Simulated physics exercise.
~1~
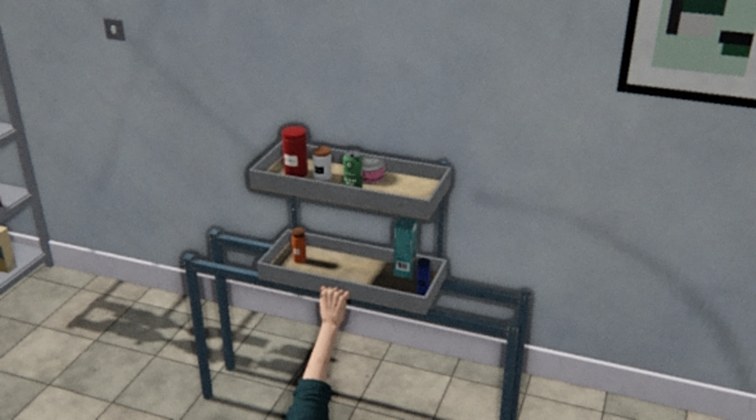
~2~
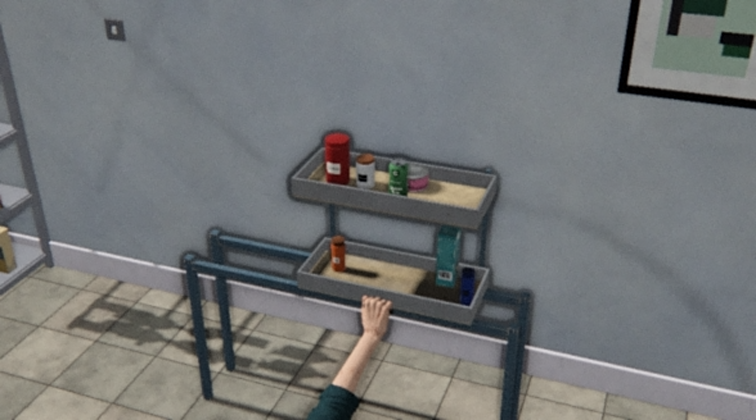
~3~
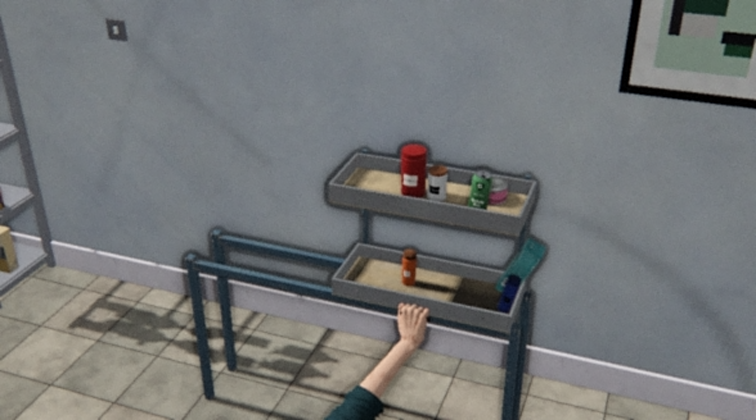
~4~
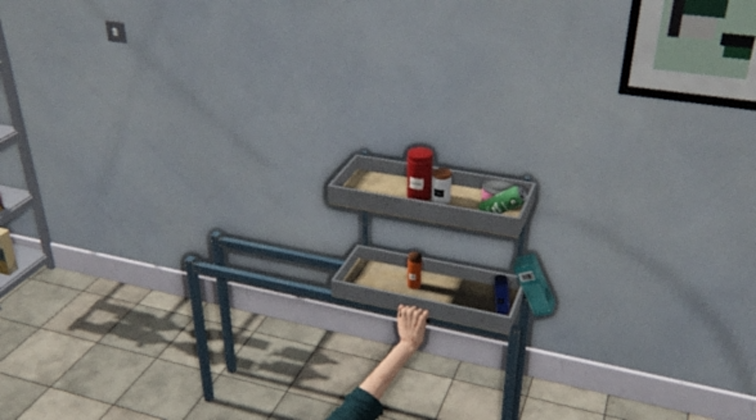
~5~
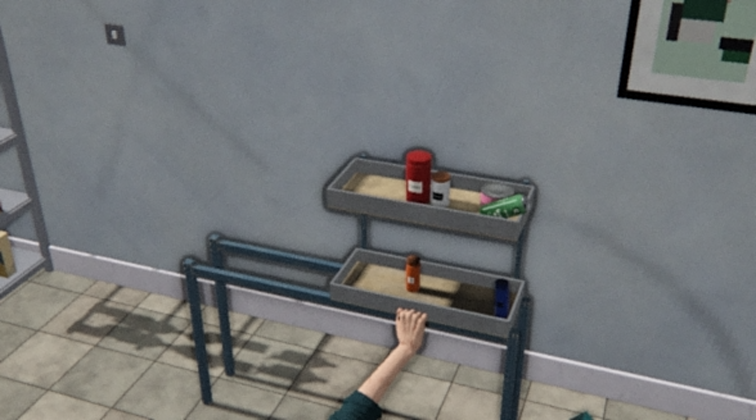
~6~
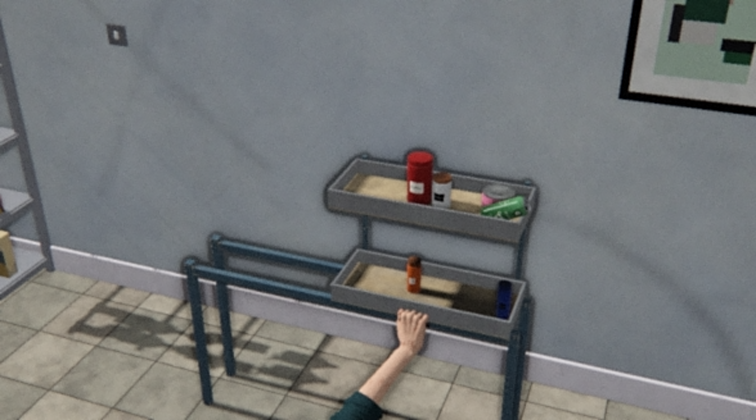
Hand pushing two-tiered tray right along rails until it stops, turquoise carton tumbling off the end and green can toppling aboard.
